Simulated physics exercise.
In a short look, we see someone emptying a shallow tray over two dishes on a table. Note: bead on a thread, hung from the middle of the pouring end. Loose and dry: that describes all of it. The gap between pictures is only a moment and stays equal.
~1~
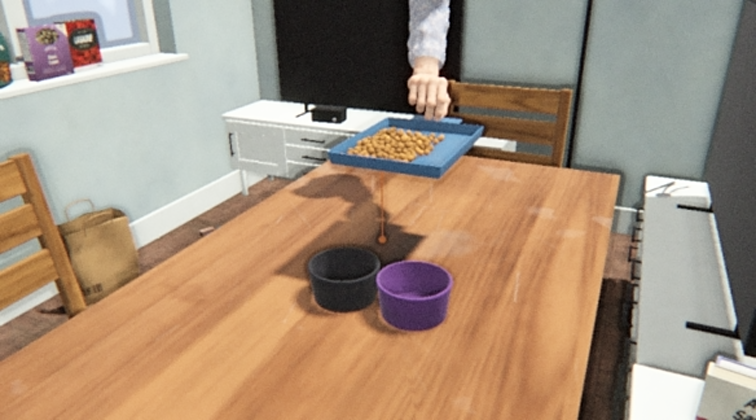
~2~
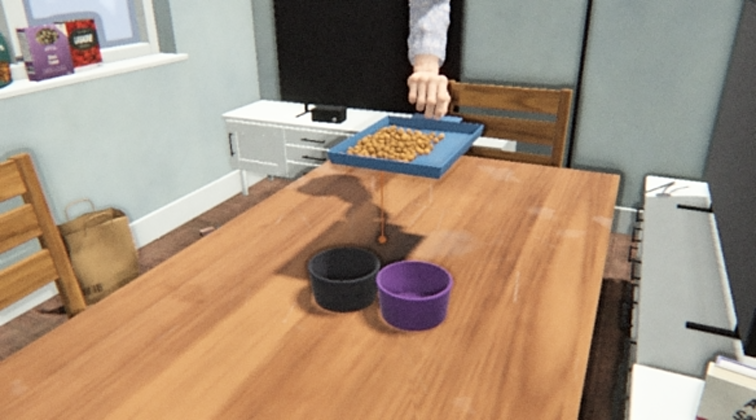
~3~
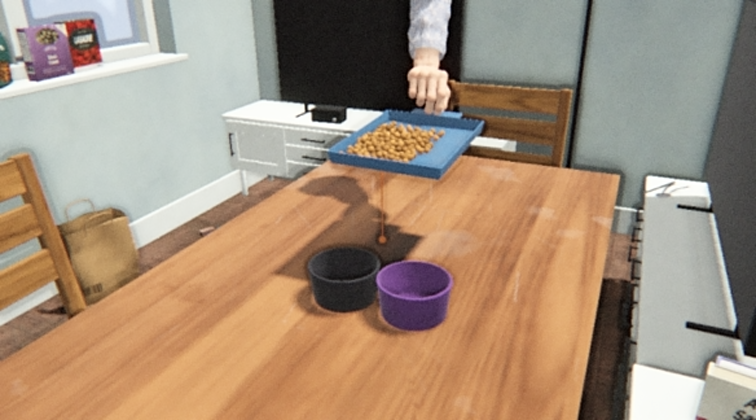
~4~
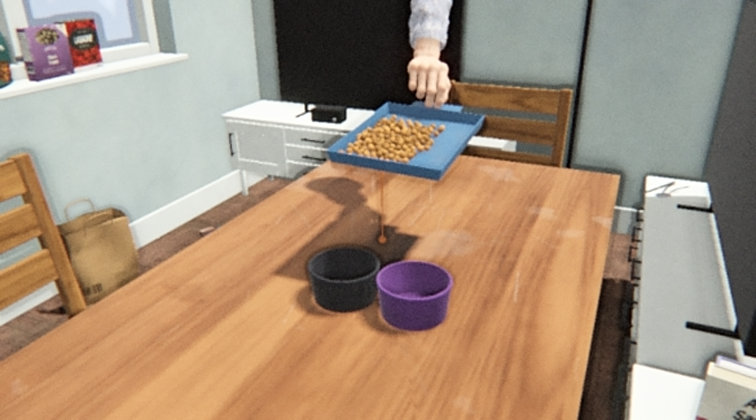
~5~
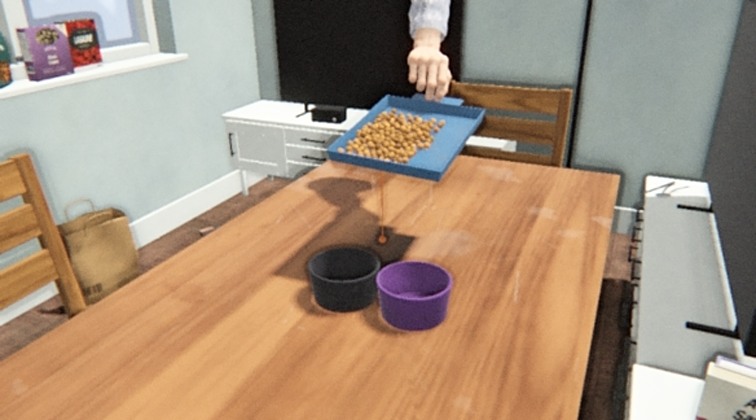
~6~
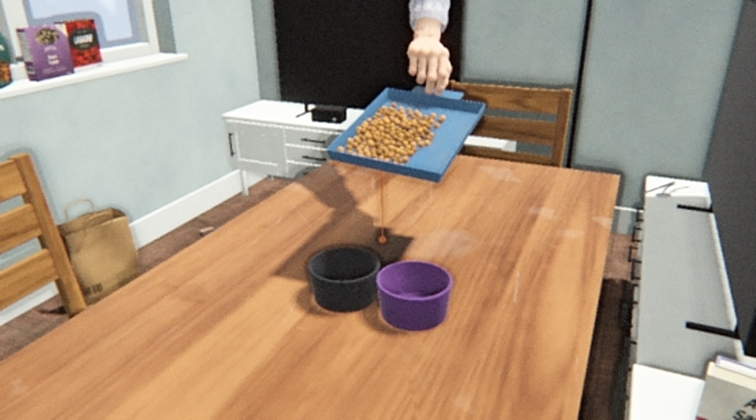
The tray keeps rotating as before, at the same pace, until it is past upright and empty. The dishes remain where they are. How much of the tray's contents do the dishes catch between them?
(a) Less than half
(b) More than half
Answer: B.
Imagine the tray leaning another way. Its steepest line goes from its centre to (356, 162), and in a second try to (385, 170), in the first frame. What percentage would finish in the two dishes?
30 % and 90 %, roughly.
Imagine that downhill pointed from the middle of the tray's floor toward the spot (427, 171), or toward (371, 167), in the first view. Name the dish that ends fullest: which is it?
First the right dish, then the left-hand dish.
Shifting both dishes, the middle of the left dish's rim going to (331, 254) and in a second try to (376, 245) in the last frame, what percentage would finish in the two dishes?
Trial 1 about 70 %, trial 2 about 20 %.
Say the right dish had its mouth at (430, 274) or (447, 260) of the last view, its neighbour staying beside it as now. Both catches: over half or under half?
For the earlier try a larger portion is kept, for the later one a smaller portion.
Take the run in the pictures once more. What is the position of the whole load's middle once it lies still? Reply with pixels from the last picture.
Somewhere around (396, 302) in the last picture.
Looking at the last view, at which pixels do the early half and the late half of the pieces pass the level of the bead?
Early-half point (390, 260); late-half point (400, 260).
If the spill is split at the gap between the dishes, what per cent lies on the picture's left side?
Near 20 in a hundred.
Soon, tray tipped steeply; nearly all on the tray; a stray few in the right dish; a stray few outside both; a stray few in the air.
A while on, tray tipped right over; nearly all on the tray; a stray few in the right dish; a stray few in the left dish; a stray few outside both; a stray few in the air.
Towards the end, tray tipped past a quarter turn; about a third in the right dish; about a third in the left dish; about a quarter outside both.
Finally, tray tipped past a quarter turn; about a third in the right dish; about a third in the left dish; about a quarter outside both.
